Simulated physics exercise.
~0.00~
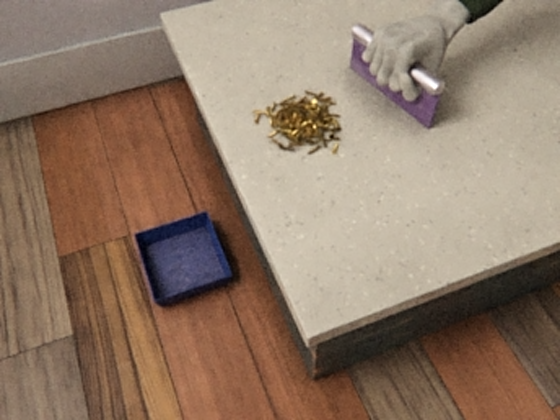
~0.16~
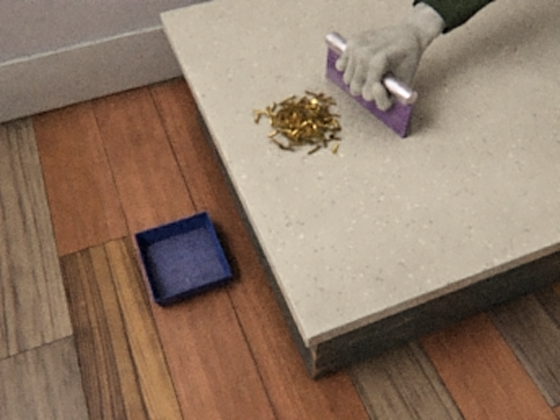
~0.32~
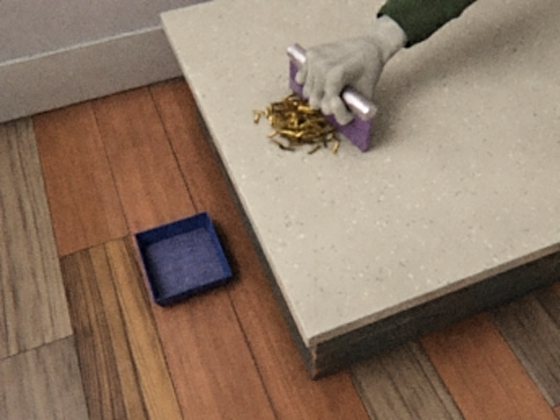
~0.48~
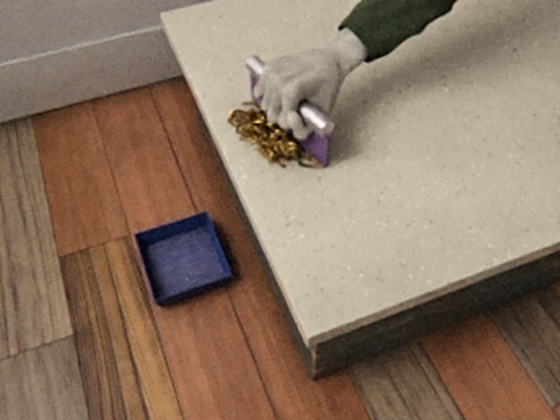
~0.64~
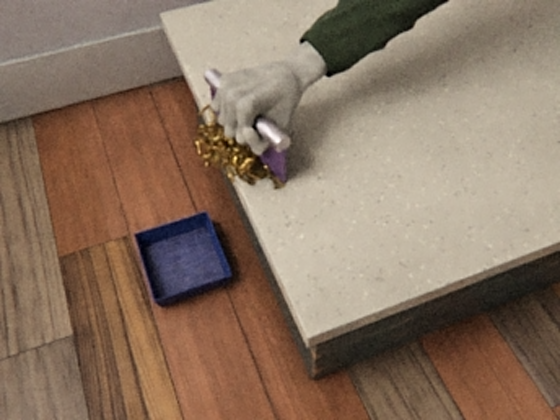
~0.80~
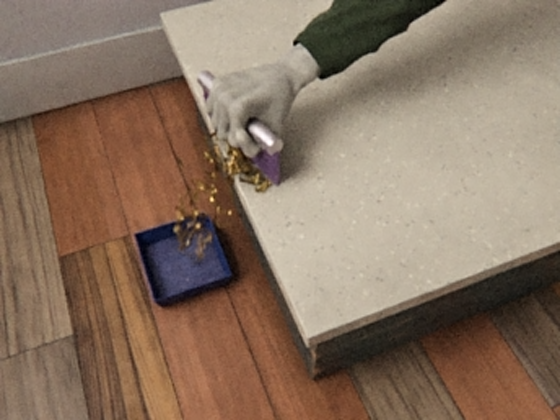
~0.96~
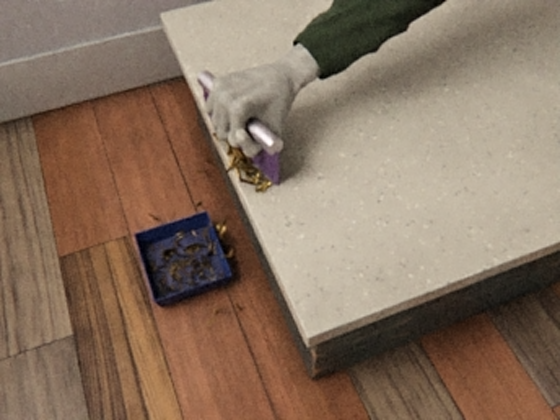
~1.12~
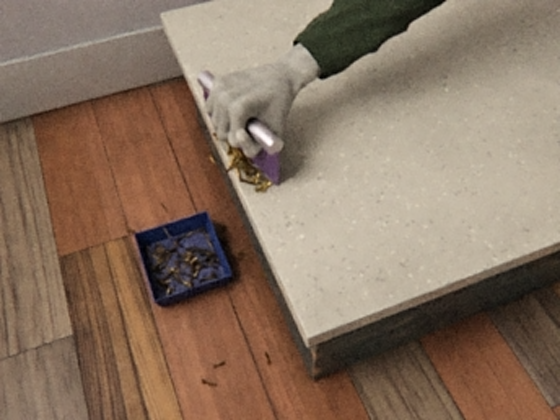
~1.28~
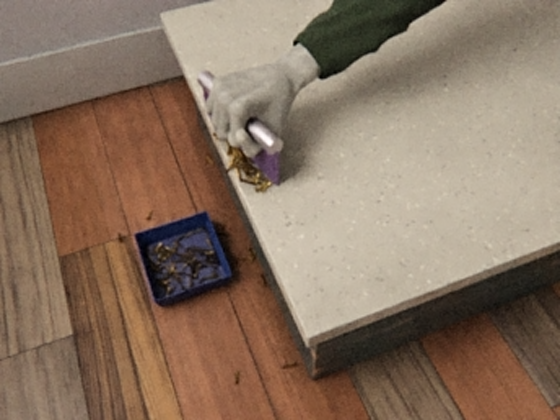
A gloved hand in a dark green sleeve grips a purple scraper with a silvery handle on a pale speckled slab, seen from above at an angle. A heap of small brass-coloured screws lies to its left, and a blue tin sits below on the patchwork wooden floor. The hand slides the scraper left into the heap and pushes it to the slab's edge. There it stops as screws spill over, dropping into and around the tin. Finally, many lie in the tin, a few are scattered on the floor, and some remain against the blade.
